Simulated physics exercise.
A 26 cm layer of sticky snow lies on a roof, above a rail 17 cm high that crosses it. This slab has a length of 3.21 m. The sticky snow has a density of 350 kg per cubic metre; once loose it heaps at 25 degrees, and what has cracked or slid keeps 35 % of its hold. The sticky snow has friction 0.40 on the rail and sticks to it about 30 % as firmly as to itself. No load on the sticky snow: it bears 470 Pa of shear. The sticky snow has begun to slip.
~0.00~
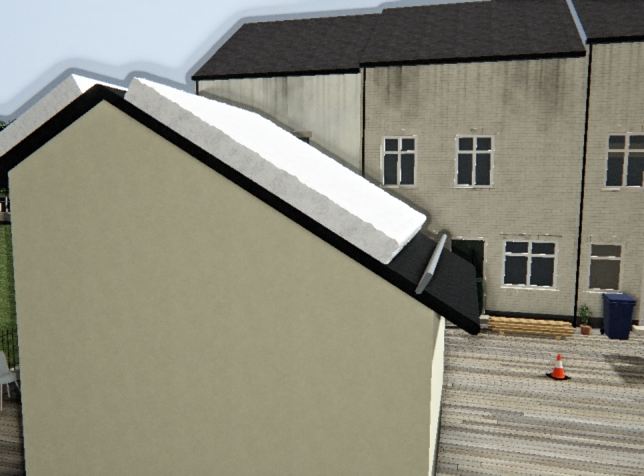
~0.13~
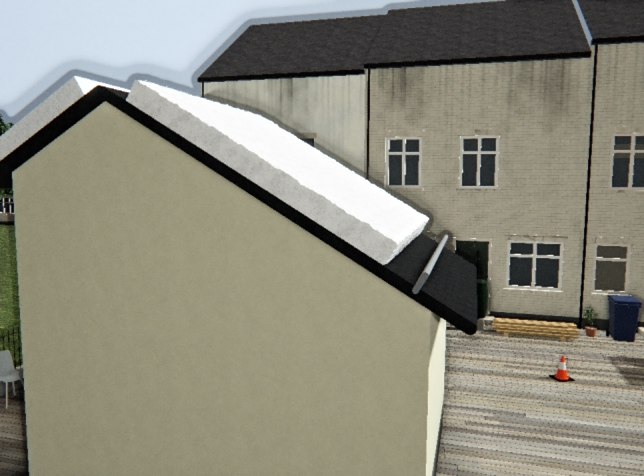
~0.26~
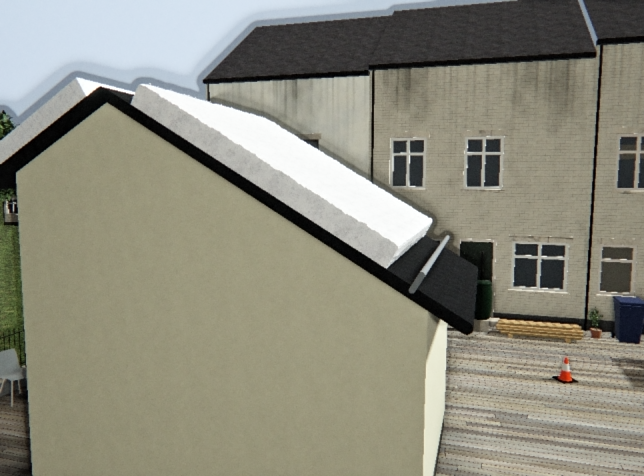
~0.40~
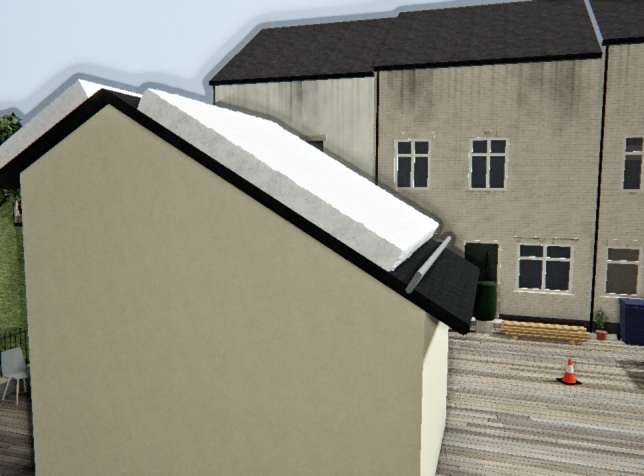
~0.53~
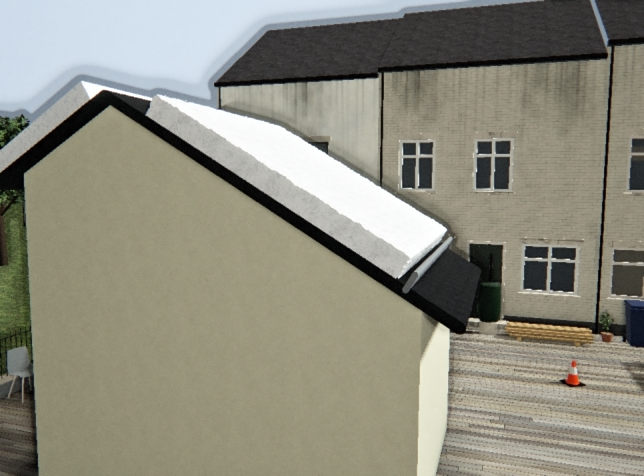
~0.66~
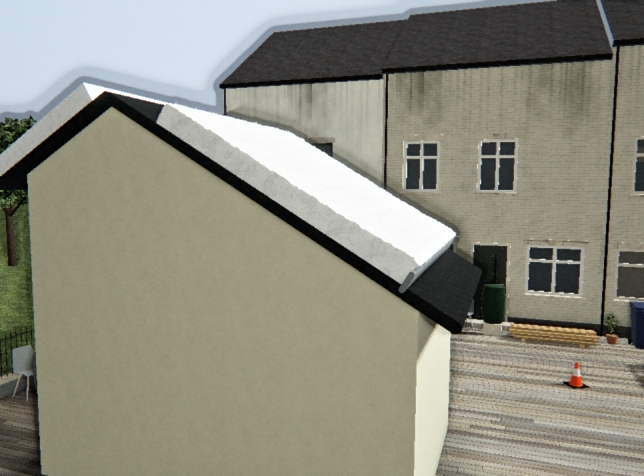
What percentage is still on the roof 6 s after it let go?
About 63 %.
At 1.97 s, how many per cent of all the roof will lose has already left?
It comes to about 60 percent.
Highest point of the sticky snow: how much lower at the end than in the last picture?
Around 0.7 m.
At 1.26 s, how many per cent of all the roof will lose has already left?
Near 0 in a hundred.
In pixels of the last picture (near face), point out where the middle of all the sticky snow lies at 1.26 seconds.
(333, 221), roughly.
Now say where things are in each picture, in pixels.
Leading edge of the sticky snow at (398, 246), in the first frame.
Leading edge of the sticky snow at (396, 247), its middle shifted 1.5 cm, in the second frame.
Leading edge of the sticky snow at (397, 249), its middle shifted 6.2 cm, in the third frame.
Leading edge of the sticky snow at (402, 254), its middle shifted 14 cm, in the fourth frame.
Leading edge of the sticky snow at (409, 260), its middle shifted 26 cm, in the fifth frame.
Leading edge of the sticky snow at (418, 263), its middle shifted 40 cm, 2 % of it past the rail, in one piece, in the sixth frame.
After 1.26 s, 98 % of the snow is on the roof.
After 1.97 s, 78 % of the snow is on the roof.
After 2.69 s, 66 % of the snow is on the roof.
After 3.40 s, 63 % of the snow is on the roof.
After 6.00 s, at the end, 63 % of the snow is on the roof.
